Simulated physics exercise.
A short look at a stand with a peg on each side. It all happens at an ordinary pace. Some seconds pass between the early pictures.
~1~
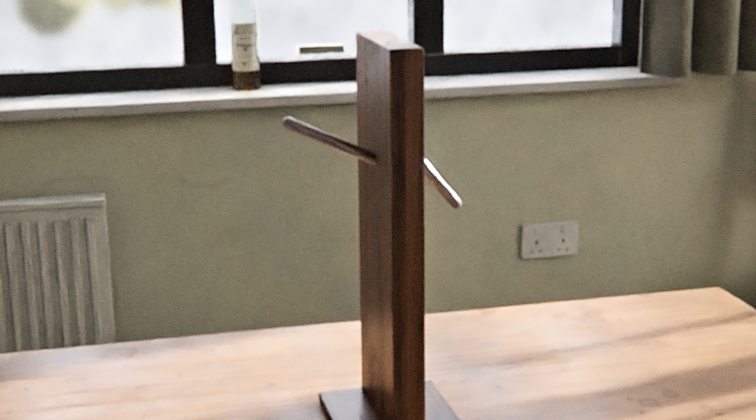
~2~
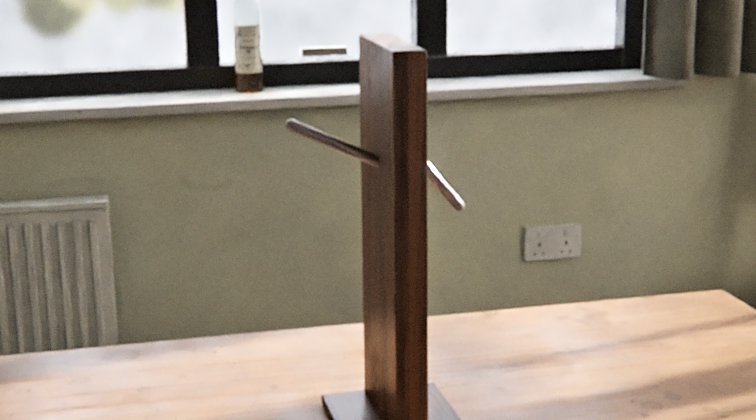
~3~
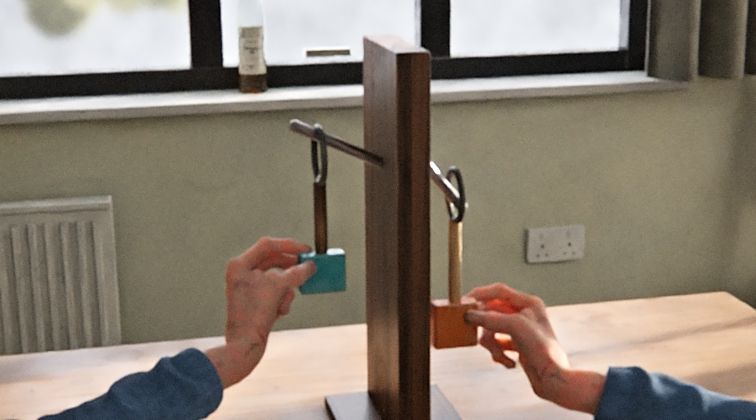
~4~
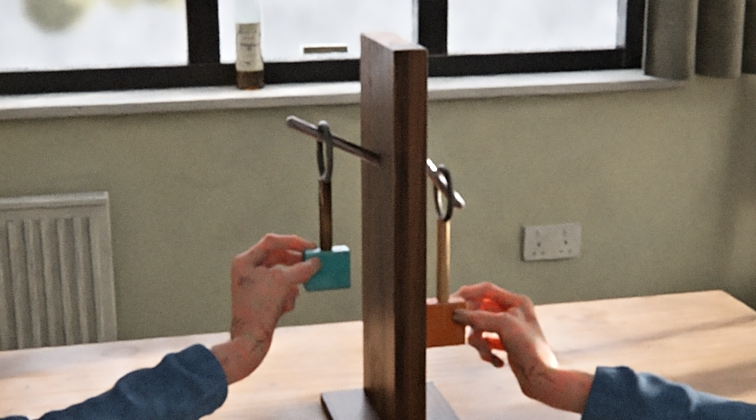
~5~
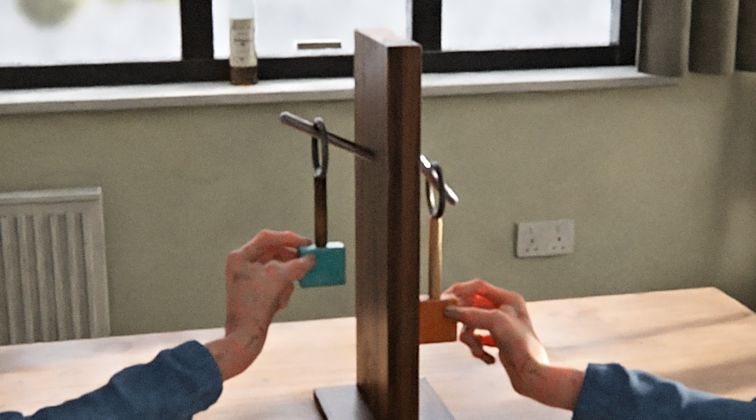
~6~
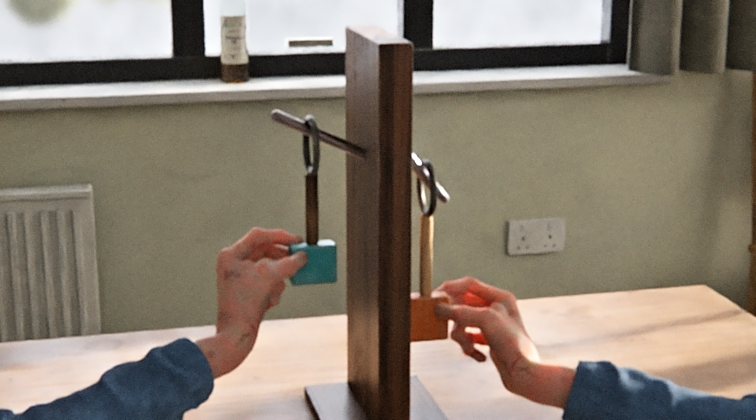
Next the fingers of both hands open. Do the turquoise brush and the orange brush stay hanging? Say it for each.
In the end the turquoise brush stays on its peg and the orange brush falls off.
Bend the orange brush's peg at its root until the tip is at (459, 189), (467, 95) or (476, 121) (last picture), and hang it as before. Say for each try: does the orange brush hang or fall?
One after another: It slips down; stays on its peg; stays up.
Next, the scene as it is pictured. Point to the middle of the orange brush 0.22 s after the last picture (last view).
Around (451, 311).
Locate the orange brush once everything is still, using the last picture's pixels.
Around (531, 392).
Then, 0.22 s after the last picture, turquoise brush at rest near (312, 201); orange brush down below near (451, 311).
Then, 0.44 s after the last picture, turquoise brush at rest near (311, 201); orange brush falling near (493, 332).
Then, 0.56 s after the last picture, turquoise brush at rest near (312, 201); orange brush down below near (528, 392).
At rest, the turquoise brush hangs there, near (311, 201); the orange brush slips down, near (530, 392).
